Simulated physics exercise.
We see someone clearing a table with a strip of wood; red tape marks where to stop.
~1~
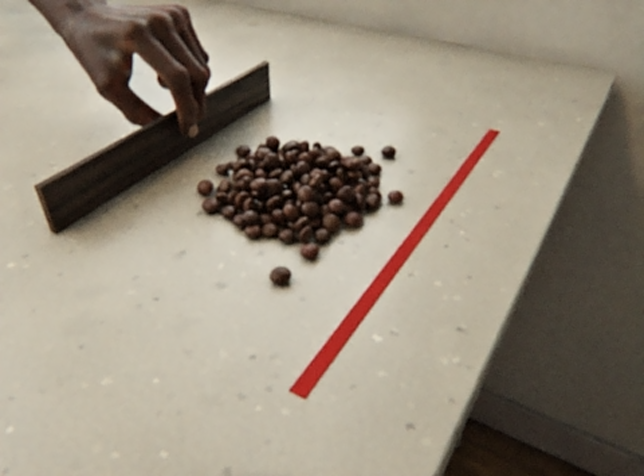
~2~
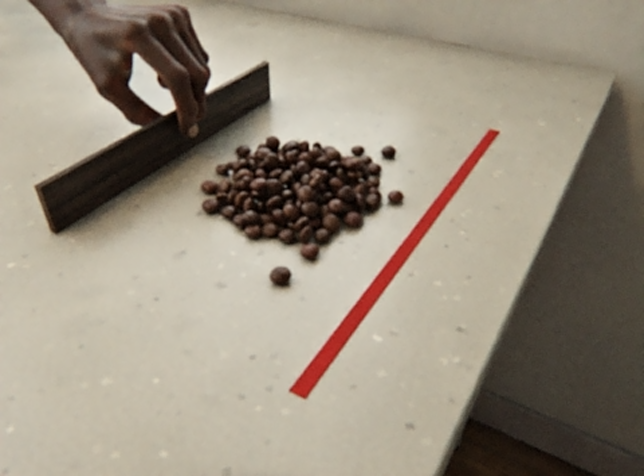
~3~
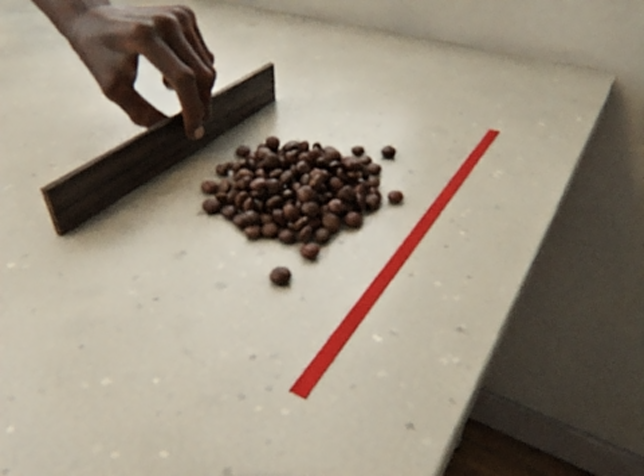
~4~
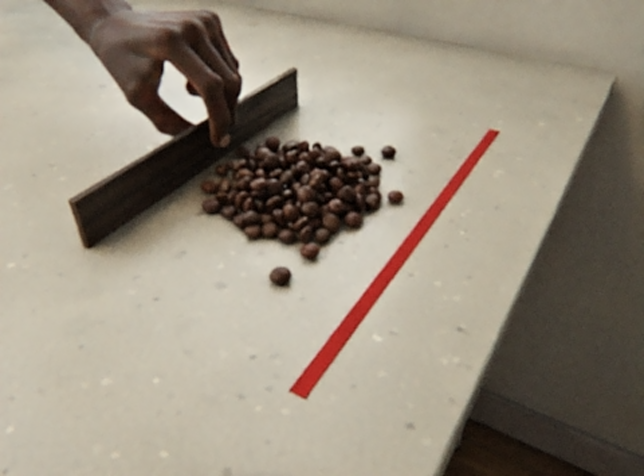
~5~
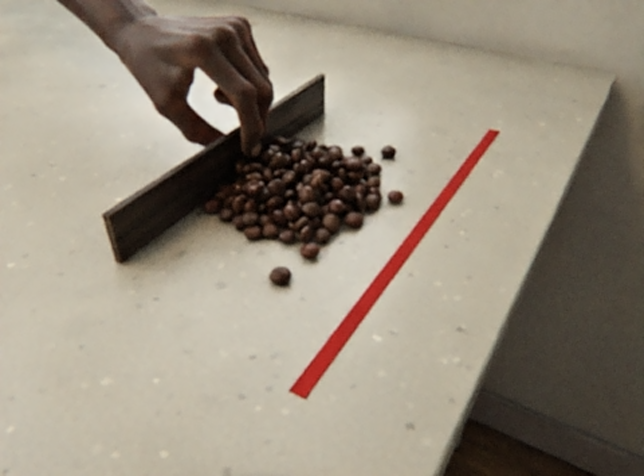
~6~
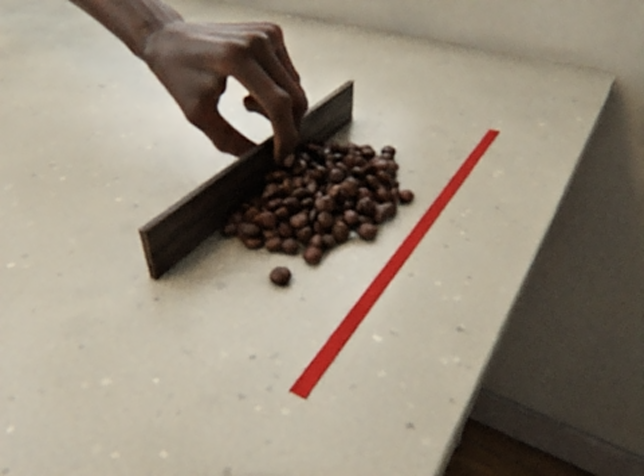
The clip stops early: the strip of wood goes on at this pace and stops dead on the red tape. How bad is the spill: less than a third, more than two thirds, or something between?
Over the edge goes under a third of it.
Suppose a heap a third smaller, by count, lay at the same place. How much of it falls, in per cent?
It comes to 10 per cent or so.
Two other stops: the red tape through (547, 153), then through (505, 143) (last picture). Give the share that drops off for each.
First some 80, then 30 per cent.
Soon after the last picture, strip of wood still moving, near (351, 163); heap all on the table, its front near (471, 236).
A little later, strip of wood stopped at the red tape; heap a small part over the edge.
Later still, strip of wood stopped at the red tape; heap about a quarter over the edge.
At rest, strip of wood stopped at the red tape; heap about a quarter over the edge.
